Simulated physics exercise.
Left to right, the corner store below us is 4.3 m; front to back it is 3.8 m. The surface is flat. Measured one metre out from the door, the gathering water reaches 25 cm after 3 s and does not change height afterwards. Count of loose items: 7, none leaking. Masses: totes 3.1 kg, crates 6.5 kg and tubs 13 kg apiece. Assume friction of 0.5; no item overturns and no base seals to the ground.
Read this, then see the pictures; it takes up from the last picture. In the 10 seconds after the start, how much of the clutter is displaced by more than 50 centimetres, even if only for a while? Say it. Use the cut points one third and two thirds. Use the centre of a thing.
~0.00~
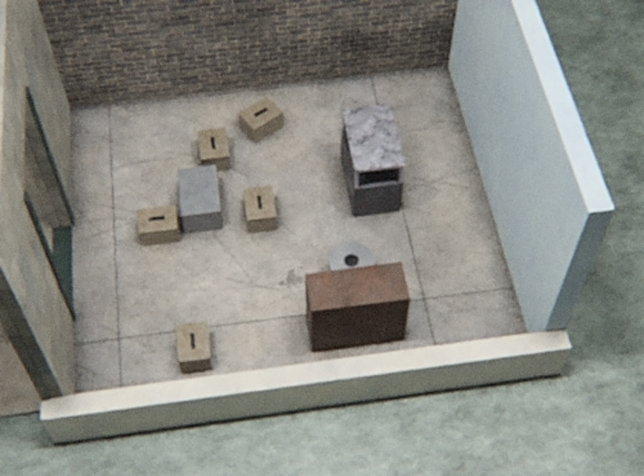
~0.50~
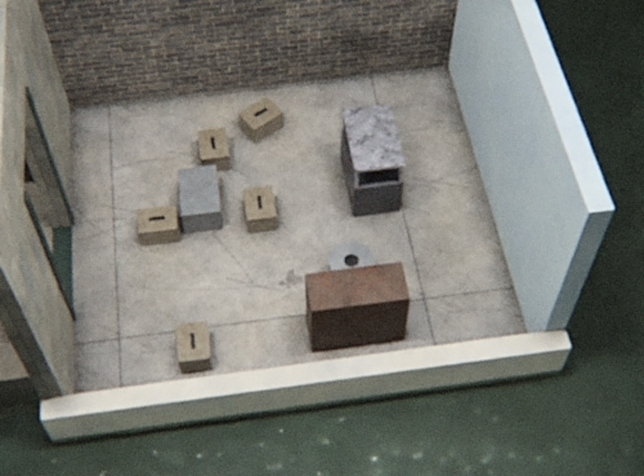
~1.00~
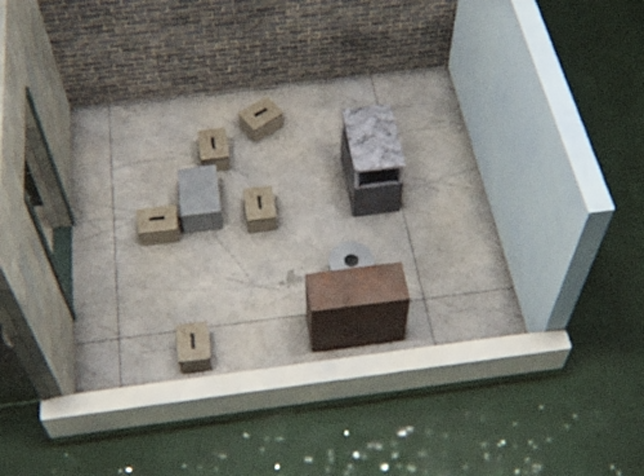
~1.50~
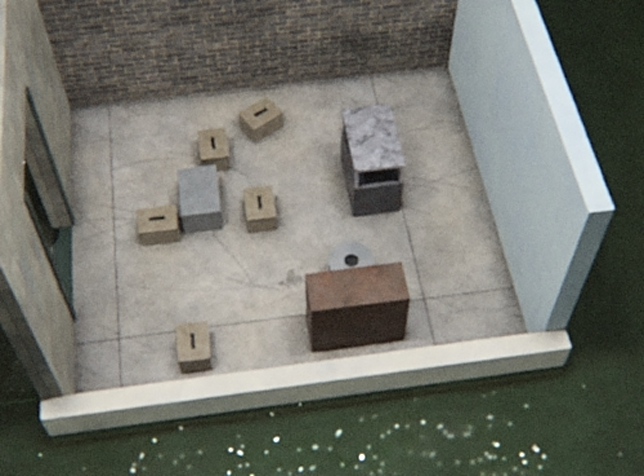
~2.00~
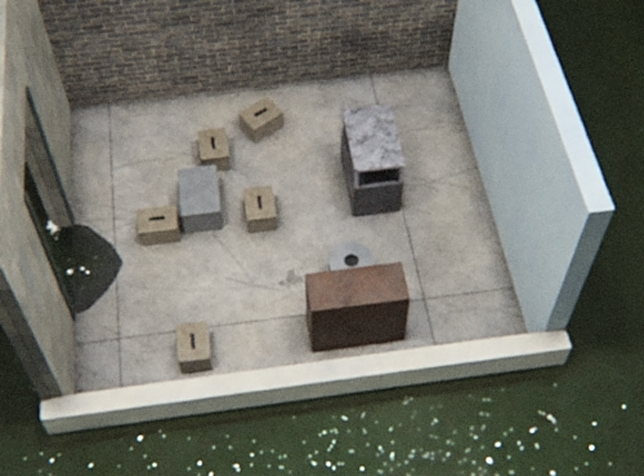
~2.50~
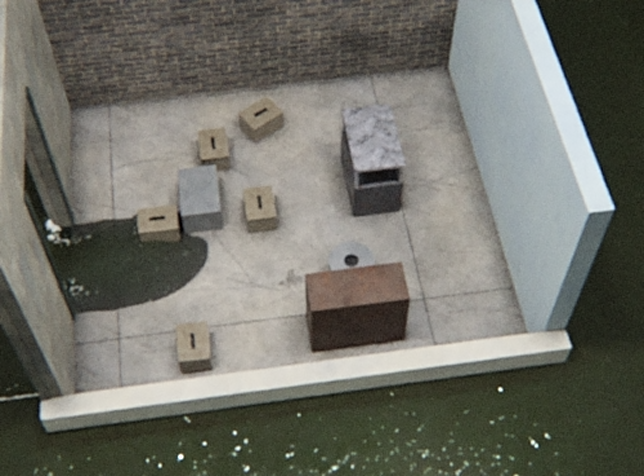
It falls at two thirds or above.
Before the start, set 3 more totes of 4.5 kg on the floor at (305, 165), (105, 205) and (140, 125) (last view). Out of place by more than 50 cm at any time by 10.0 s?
Well, it goes above, below, below.
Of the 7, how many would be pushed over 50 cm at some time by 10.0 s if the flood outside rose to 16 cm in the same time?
So the tally would be 6.
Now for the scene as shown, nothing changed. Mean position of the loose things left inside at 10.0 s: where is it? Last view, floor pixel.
I'd say about (376, 142) in the last view.
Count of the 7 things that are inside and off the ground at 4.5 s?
Total: 5.
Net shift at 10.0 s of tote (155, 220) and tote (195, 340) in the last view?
They sit 200 cm and 200 cm away, in the order given.
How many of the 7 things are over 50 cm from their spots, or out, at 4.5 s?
The answer is 4.
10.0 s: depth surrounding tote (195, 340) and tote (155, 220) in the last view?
First roughly 13 cm, second roughly 9 cm.
After 3.5 s 0 of 7 are over 50 cm from their spots; 1 afloat.
After 4.5 s 4 of 7 are over 50 cm from their spots; 5 afloat.
After 7.0 s 7 of 7 are over 50 cm from their spots; 6 afloat.
After 10.0 s 7 of 7 are over 50 cm from their spots, and 7 have been at some point; 7 afloat.
